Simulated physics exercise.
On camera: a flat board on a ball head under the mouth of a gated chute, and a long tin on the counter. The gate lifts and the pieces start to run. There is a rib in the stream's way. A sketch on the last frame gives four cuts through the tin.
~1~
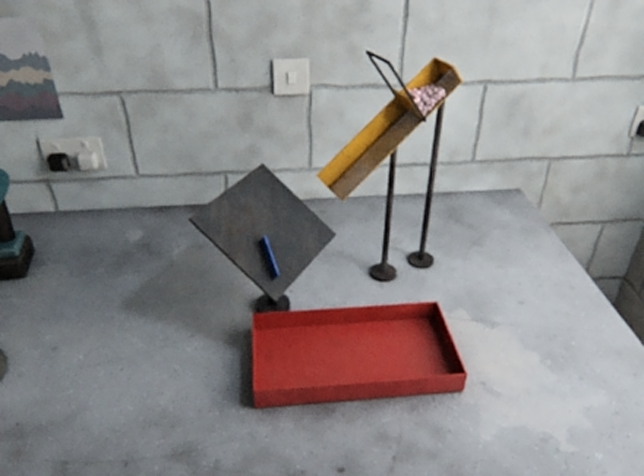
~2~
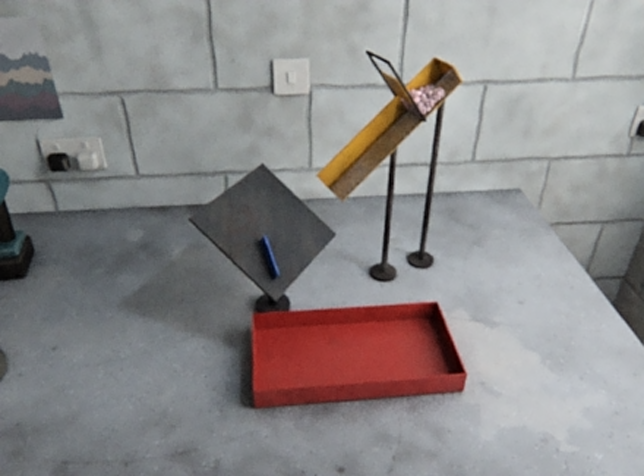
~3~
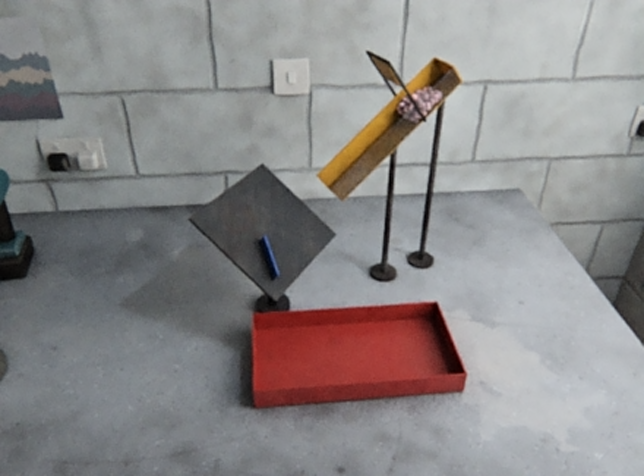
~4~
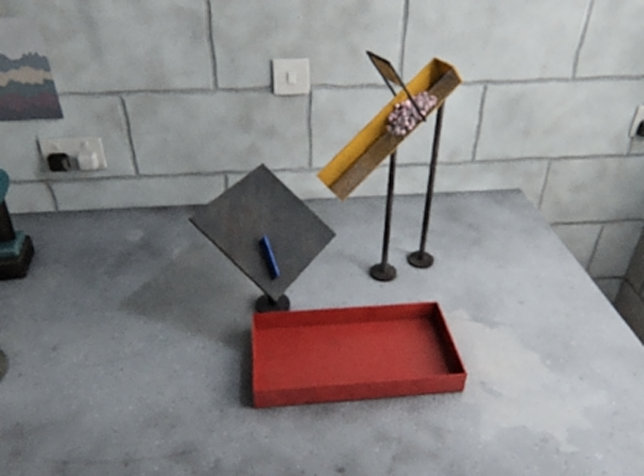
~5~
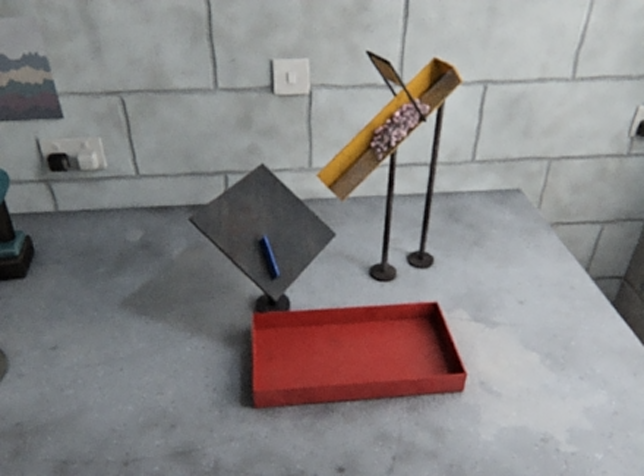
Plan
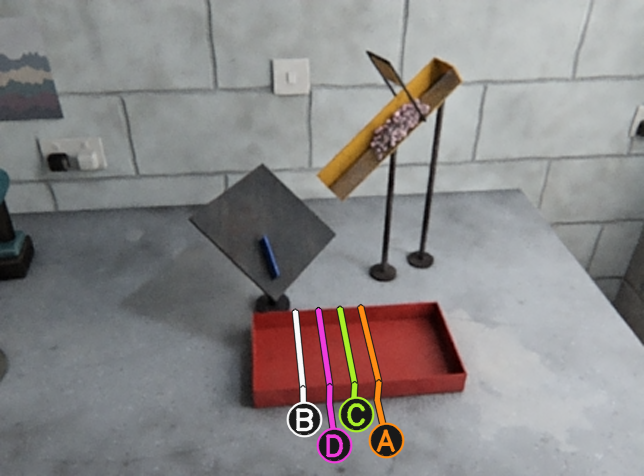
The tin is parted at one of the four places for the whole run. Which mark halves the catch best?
D is best.
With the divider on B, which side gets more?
Right.
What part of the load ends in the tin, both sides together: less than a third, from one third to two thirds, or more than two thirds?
More than two thirds.
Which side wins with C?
More lands on the left.
On the marked copy, line A crosses the front rim at (378, 381); line B crosses the front rim at (302, 387); line C crosses the front rim at (354, 383); line D crosses the front rim at (329, 385).
For line A, of what is caught, the bulk on the left of the divider, a small share on the right.
For line B, of what is caught, a small share on the left of the divider, the bulk on the right.
For line C, of what is caught, the bulk on the left of the divider, a small share on the right.
For line D, of what is caught, close to two thirds on the left of the divider, close to a third on the right.
